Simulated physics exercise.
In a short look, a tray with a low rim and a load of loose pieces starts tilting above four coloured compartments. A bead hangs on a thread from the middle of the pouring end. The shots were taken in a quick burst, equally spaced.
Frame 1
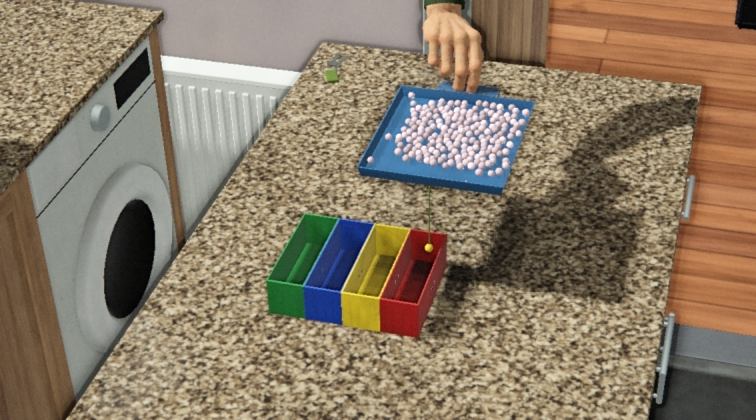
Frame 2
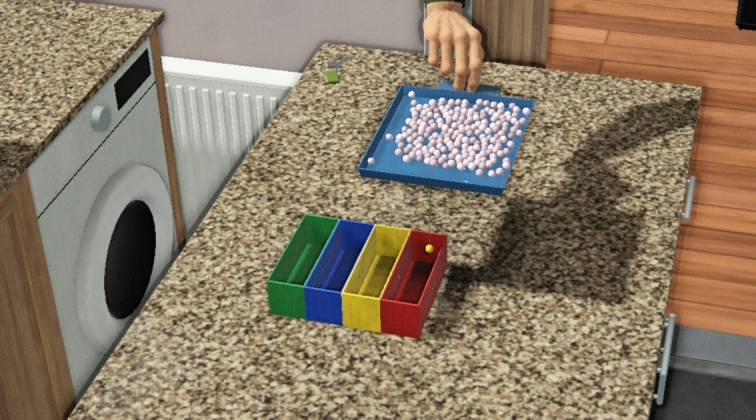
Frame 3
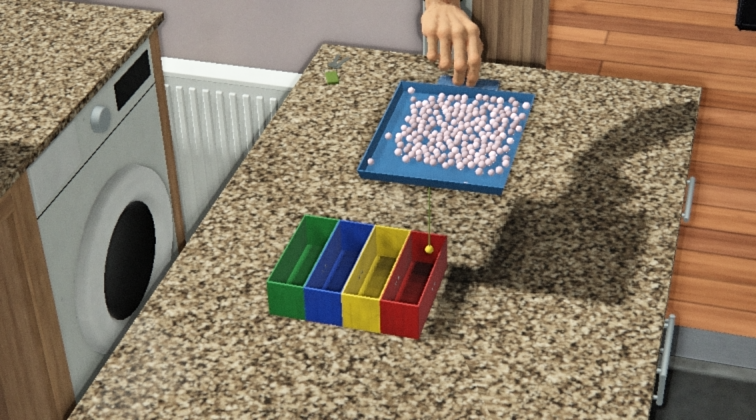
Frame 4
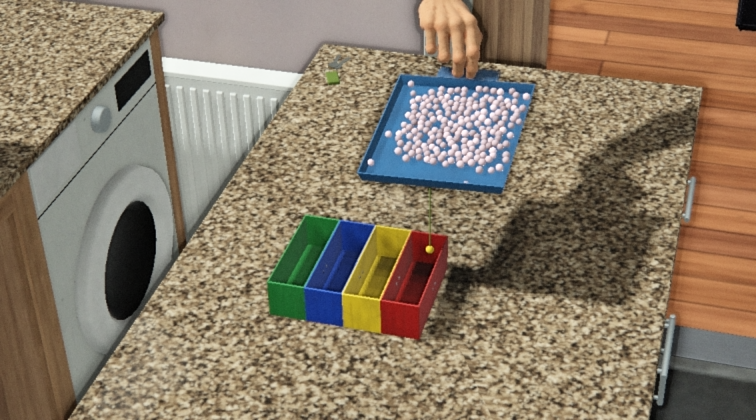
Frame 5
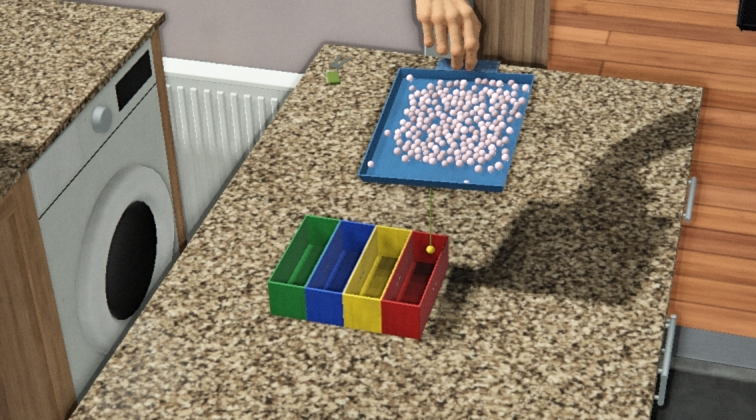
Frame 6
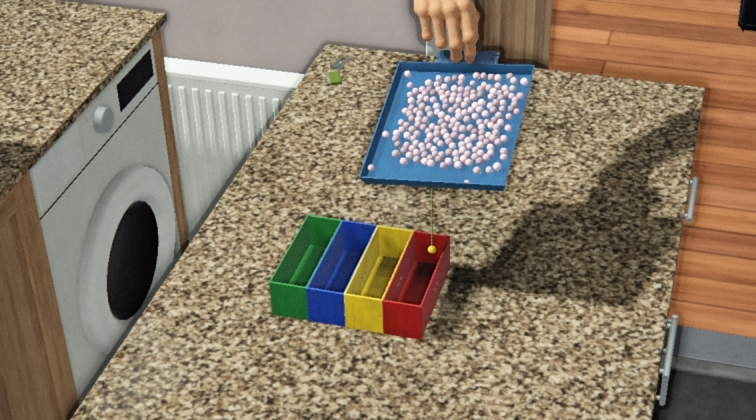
The video shows a hand at the far end of a blue tray of small pale beads on a speckled countertop, gradually tilting the tray behind green, blue, yellow and red compartments while a small yellow bead hangs near the red one.
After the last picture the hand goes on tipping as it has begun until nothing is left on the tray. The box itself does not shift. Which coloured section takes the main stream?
The yellow section takes it.
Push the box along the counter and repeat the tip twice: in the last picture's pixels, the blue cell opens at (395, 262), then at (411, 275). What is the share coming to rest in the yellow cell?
First position: Some 0 %; second position: Some 0 %.
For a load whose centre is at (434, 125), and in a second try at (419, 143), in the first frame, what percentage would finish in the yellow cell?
It would be roughly 50 per cent for the first and roughly 40 per cent for the second.
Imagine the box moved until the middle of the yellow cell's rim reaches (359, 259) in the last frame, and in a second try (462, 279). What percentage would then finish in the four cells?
In order: 90 per cent and 50 per cent.
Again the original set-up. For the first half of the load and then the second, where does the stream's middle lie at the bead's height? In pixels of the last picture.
I'd say close to (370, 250) at first and close to (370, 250) later on.
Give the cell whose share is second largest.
That blue cell.
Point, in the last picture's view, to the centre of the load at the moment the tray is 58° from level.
Look about (395, 175) in the last picture.
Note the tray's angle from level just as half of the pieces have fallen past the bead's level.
Reading: Some 85°.
Soon, tray tipped steeply; most on the tray; a small part in the yellow cell; a small part in the blue cell; a stray few in the red cell; a stray few in the green cell; a small part falling or outside the box.
A while on, tray tipped right over; a small part on the tray; about a third in the yellow cell; about a quarter in the blue cell; a small part in the red cell; a stray few in the green cell; a small part falling or outside the box.
Towards the end, tray tipped past a quarter turn; about half in the yellow cell; about a third in the blue cell; a small part in the red cell; a stray few in the green cell; a stray few falling or outside the box.
Finally, tray tipped past a quarter turn; about half in the yellow cell; about a third in the blue cell; a small part in the red cell; a stray few in the green cell; a stray few outside the box.
